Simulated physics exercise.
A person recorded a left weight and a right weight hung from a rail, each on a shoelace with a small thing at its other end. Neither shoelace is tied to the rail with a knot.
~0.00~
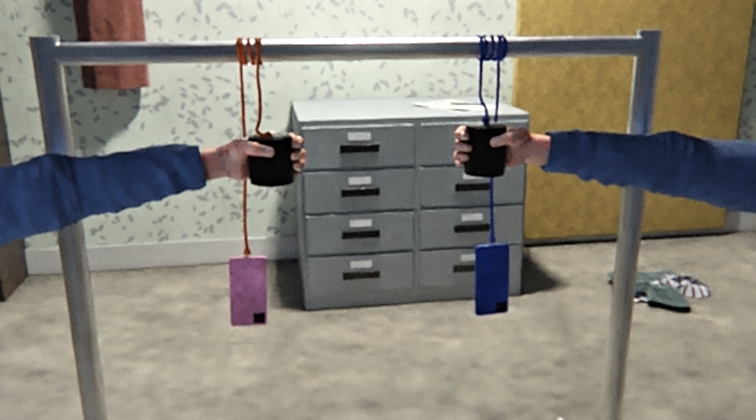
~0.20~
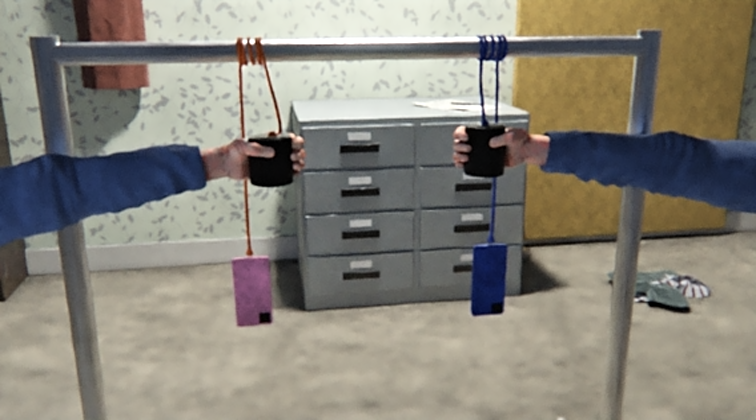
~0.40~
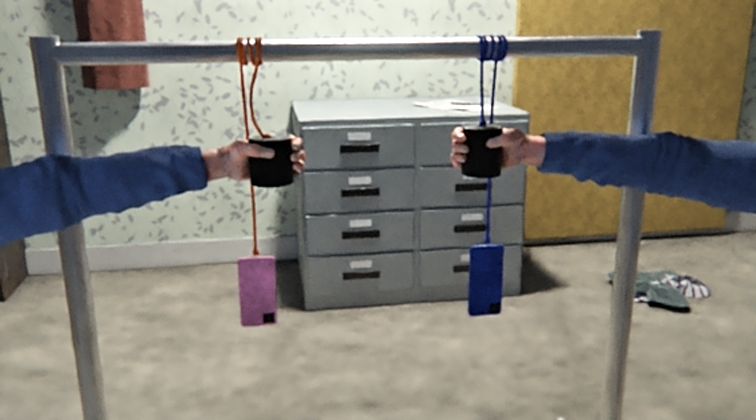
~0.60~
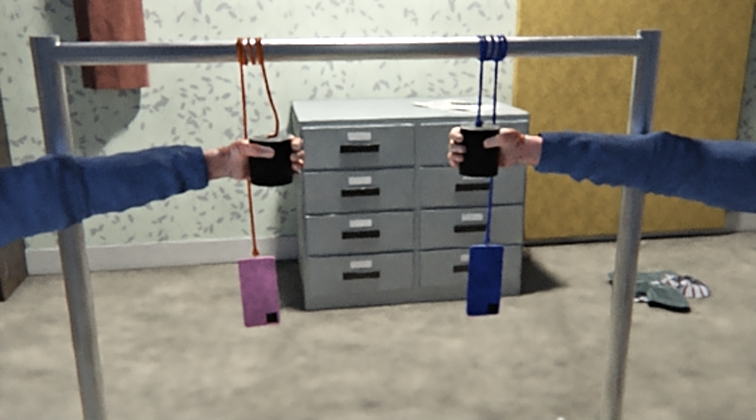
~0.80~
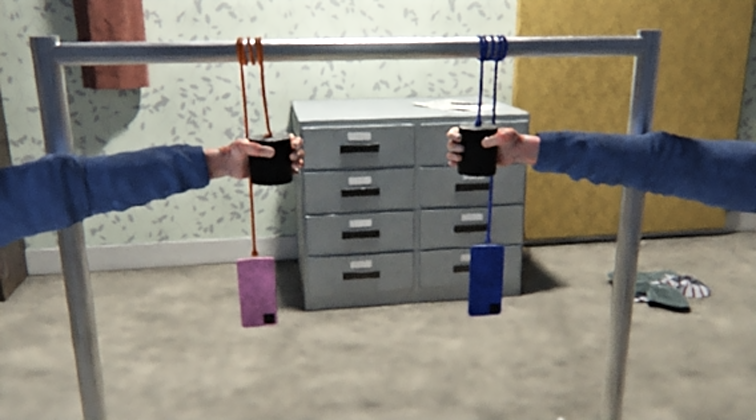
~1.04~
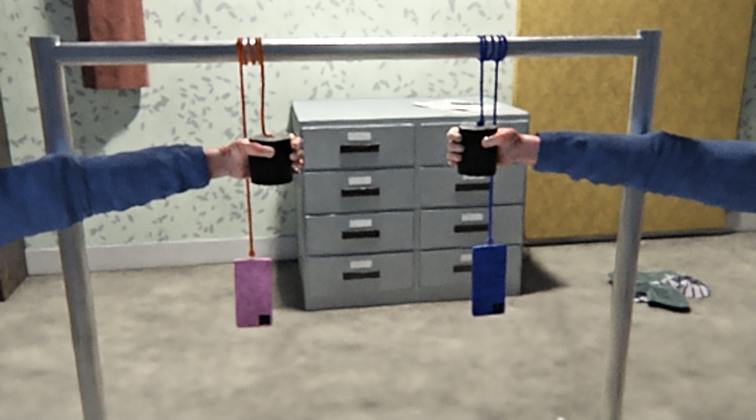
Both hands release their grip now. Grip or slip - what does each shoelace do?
Most likely the left weight stays where it is the whole time; most likely the right weight stays where it is the whole time.
By 1.40 s, left weight still up near (267, 170); right weight still up near (479, 153).
By 1.86 s, left weight still up near (267, 175); right weight still up near (480, 154).
When it is over, left weight still up near (265, 174); right weight still up near (481, 153). The left weight keeps its height and the right weight stays hanging.
